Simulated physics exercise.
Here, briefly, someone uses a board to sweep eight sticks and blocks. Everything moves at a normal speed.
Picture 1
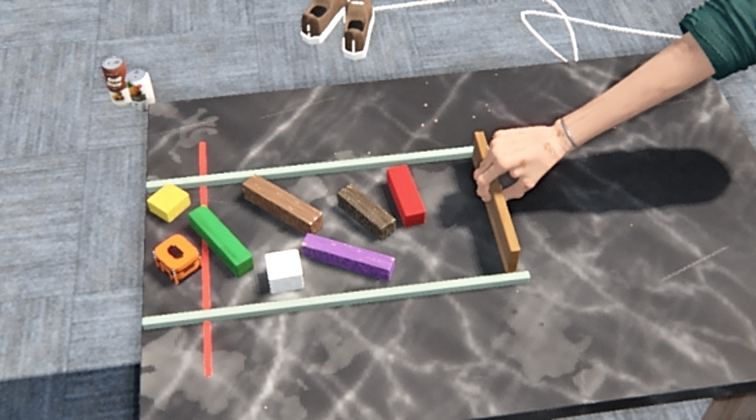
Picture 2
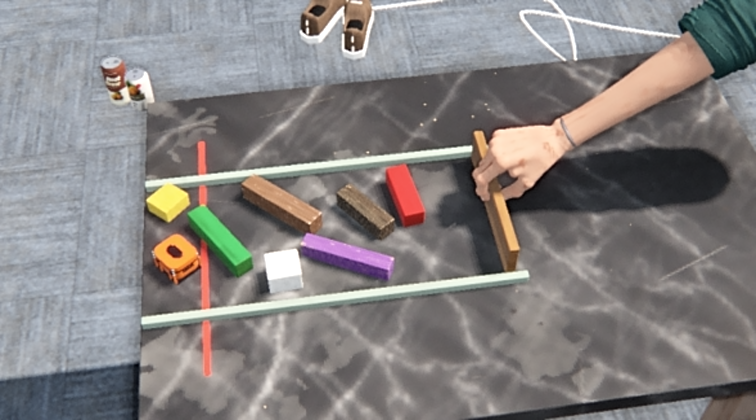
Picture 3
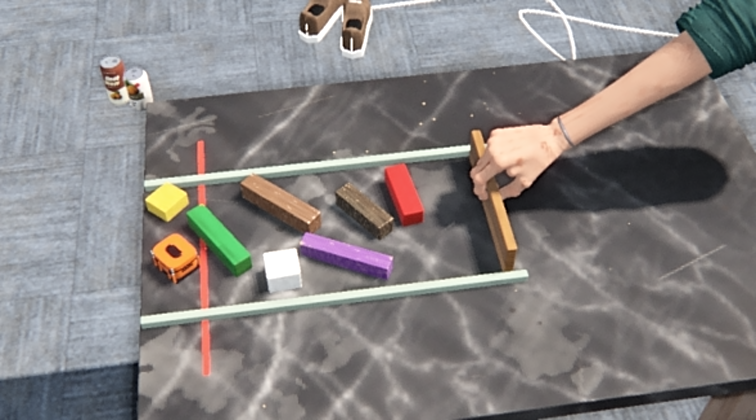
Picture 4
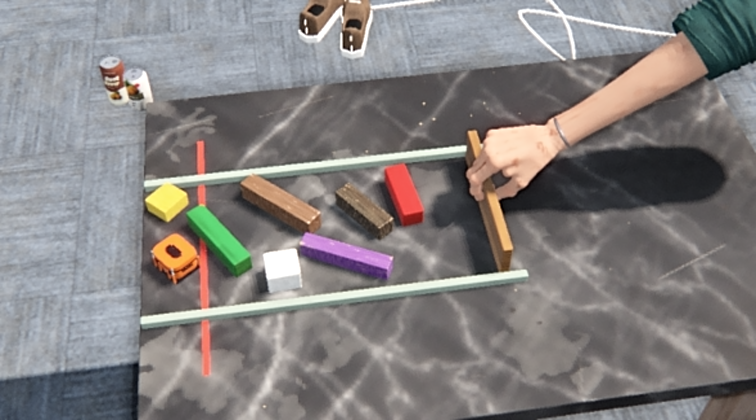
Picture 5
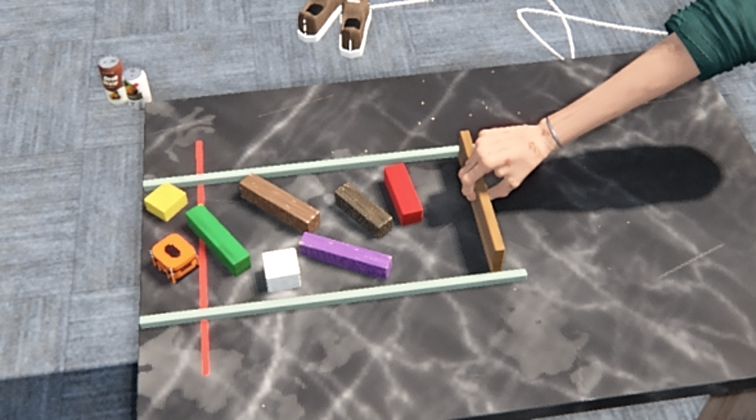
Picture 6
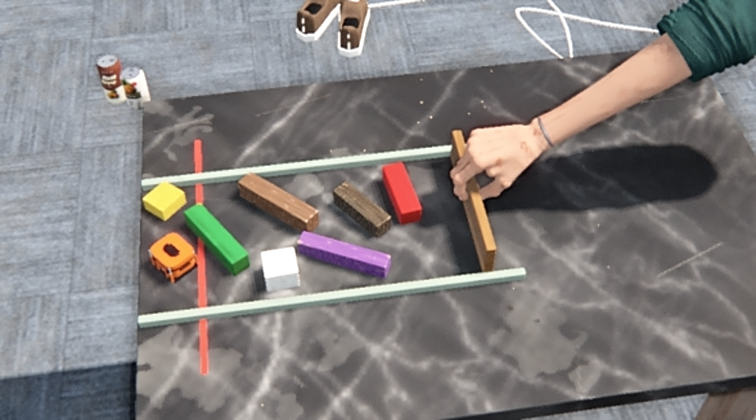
A wooden board held upright by someone's hand slid a short way left between two pale rails on a dark marbled table, while the colored sticks and blocks, apart from it, stayed put.
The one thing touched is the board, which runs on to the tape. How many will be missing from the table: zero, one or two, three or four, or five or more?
The number gone is middling: Three or four.
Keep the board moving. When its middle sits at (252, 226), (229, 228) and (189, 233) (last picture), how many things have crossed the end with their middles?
Result per place: 1; 2; 4.
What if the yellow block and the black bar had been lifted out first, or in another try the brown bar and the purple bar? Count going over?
Try 1: 2; try 2: 1.
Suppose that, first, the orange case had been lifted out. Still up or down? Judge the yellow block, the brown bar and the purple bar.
Yellow block: Is gone; brown bar: Is still there; purple bar: Is still there.
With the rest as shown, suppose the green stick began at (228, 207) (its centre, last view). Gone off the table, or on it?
I reckon from there it drops down.
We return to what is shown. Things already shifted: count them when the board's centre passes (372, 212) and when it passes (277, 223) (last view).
First 3 and then 7.
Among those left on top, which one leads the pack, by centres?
Result: The brown bar.
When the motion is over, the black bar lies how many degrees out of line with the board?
Roughly 0°.
Soon after, none off yet; yellow block at rest near (165, 201); orange case at rest near (174, 258); green stick at rest near (217, 239).
After that, none off yet; yellow block at rest near (165, 201); orange case moving near (169, 258); green stick displaced a little near (196, 245).
In the end, the number that fall off is three or four; gone, green stick, orange case and yellow block.
